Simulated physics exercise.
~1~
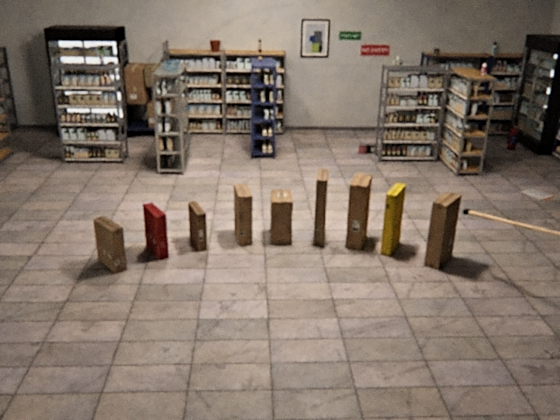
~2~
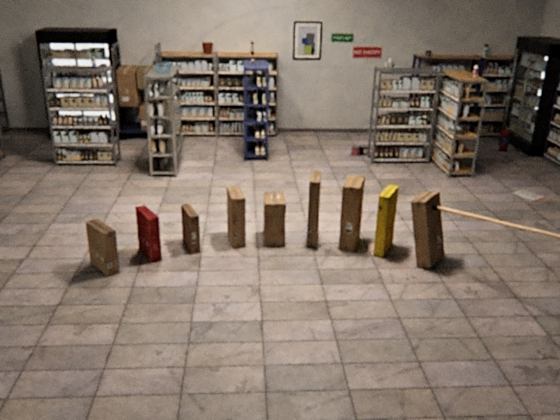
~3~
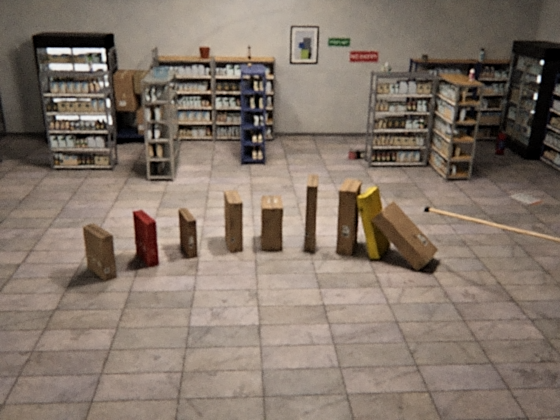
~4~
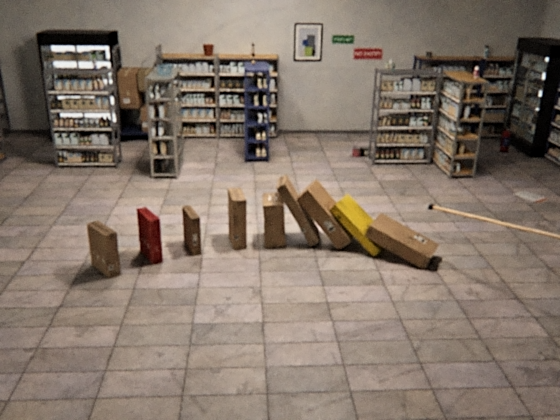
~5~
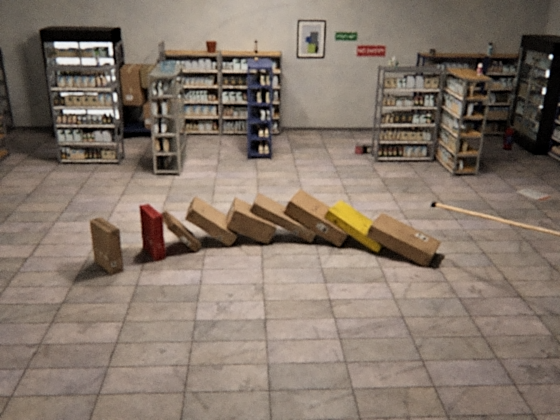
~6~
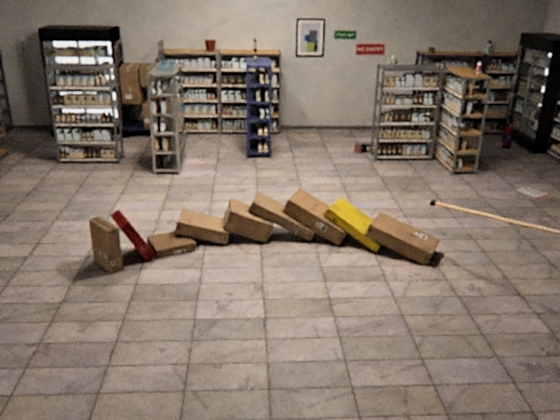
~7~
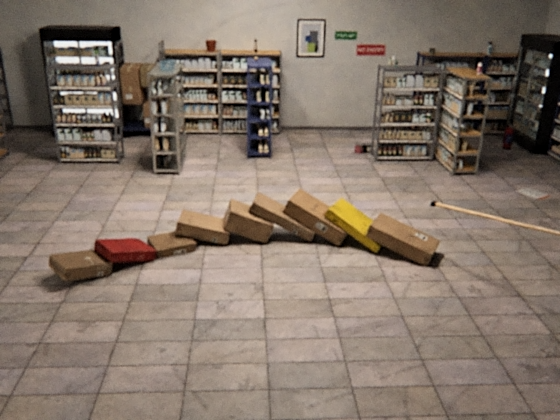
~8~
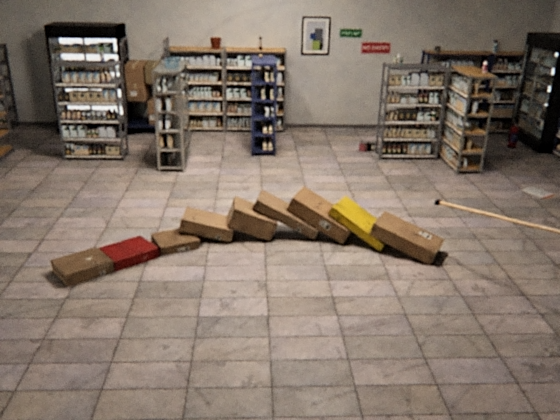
At first, nine upright cartons, one red and one yellow, stand in a curved row on the tiled floor of a shop, with stocked shelves behind them. A long pole at the right pushes the rightmost carton, which tips left against the yellow one. The yellow carton leans into its neighbour, and the fall travels leftward along the row while the pole stays back. The small carton beside the red one drops, then the red one tilts onto the last. Finally all nine lie toppled in an overlapping line, with the red one flat near the left end.
